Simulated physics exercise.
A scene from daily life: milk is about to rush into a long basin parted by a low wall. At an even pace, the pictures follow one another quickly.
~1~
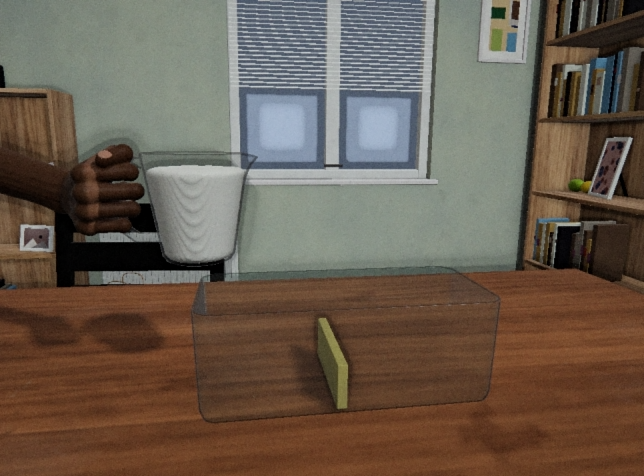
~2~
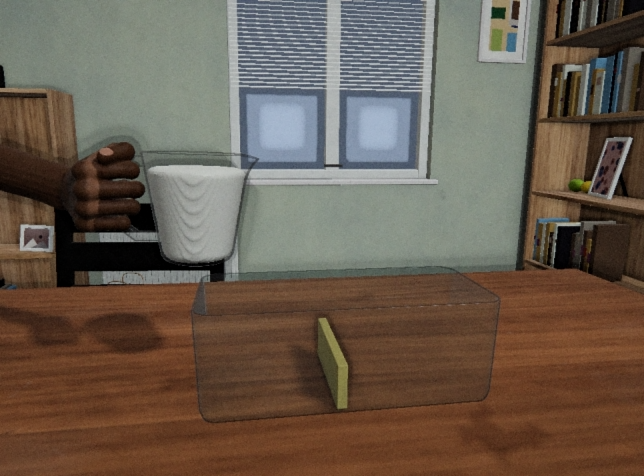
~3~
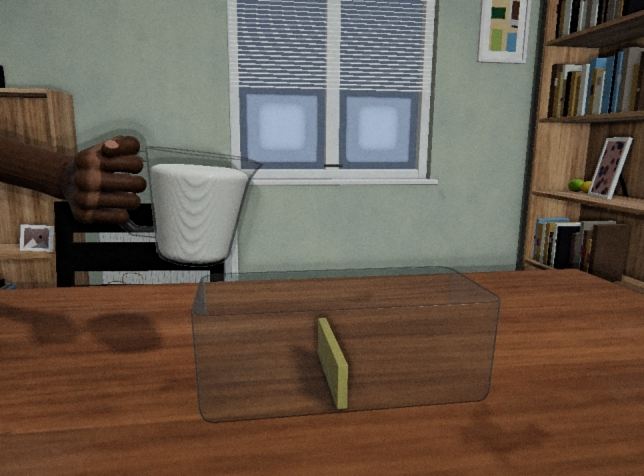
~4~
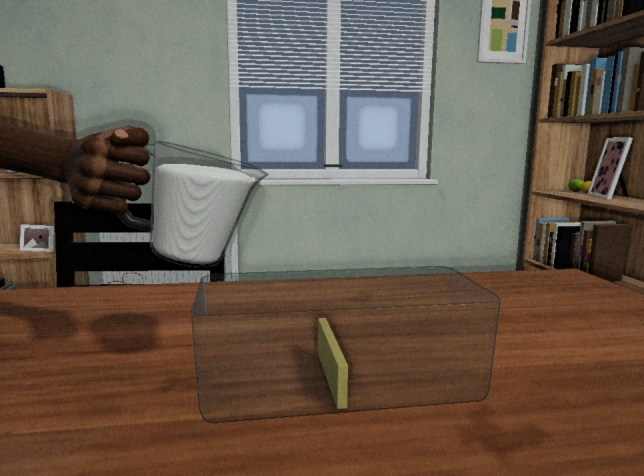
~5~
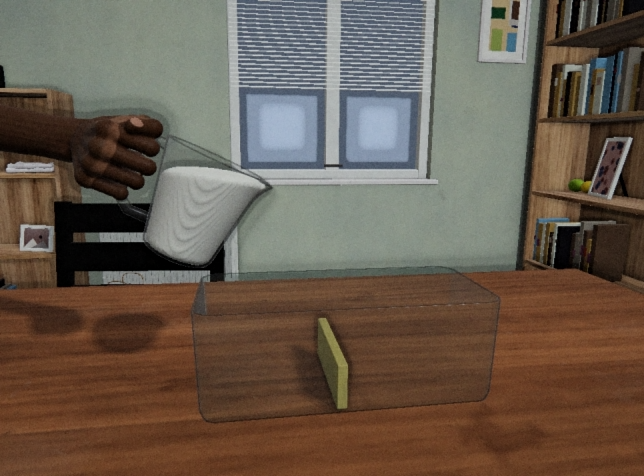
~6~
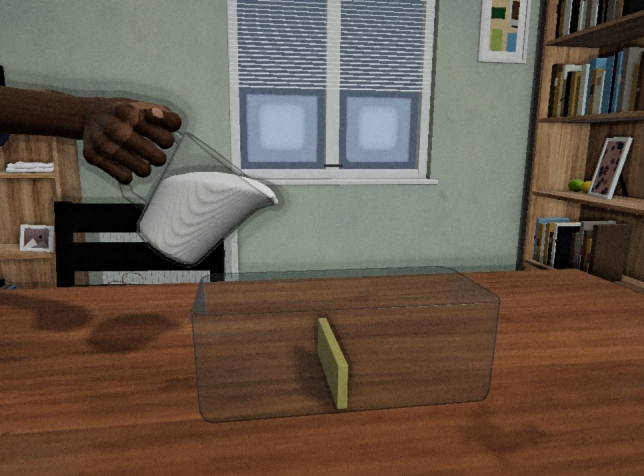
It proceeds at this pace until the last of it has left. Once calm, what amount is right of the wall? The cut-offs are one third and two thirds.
Falls short of a third.
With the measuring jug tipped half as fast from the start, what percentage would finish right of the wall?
About 15 per cent.
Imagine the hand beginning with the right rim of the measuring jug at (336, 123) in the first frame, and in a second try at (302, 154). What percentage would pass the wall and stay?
First try 90 %, second try 45 %.
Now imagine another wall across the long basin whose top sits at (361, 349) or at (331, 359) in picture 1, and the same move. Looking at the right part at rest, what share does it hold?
The first position gives around 10 percent, the second around 25 percent.
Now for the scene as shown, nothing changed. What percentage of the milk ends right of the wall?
Some 10 per cent.
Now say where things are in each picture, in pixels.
In the first frame, tilt 0°; pouring edge (258, 155); surface from (148, 169) to (246, 169); the long basin's rim runs from (198, 294) to (474, 283); the wall's top is at (331, 340).
In the second frame, tilt 2°; pouring edge (259, 157); surface from (149, 168) to (245, 170).
In the third frame, tilt 7°; pouring edge (263, 163); surface from (153, 166) to (249, 173).
In the fourth frame, tilt 15°; pouring edge (269, 173); surface from (158, 166) to (255, 178).
In the fifth frame, tilt 26°; pouring edge (274, 186); surface from (161, 177) to (263, 181).
In the sixth frame, tilt 38°; pouring edge (276, 203); surface from (156, 191) to (272, 195); 2 per cent is over the edge.
A moment on, the measuring jug is tipped right over and 34 per cent is still to pour, 46 is left of the wall and 4 right of it.
Next, the measuring jug is tipped right over and 1 per cent is still to pour, 91 is left of the wall and 6 right of it.
Then the measuring jug is tipped right over and 0 per cent is still to pour, 90 is left of the wall and 8 right of it.
Later the measuring jug is tipped right over and 0 per cent is still to pour, 90 is left of the wall and 9 right of it.
At rest 90 per cent lies left of the wall, 8 right of it and 1 outside.
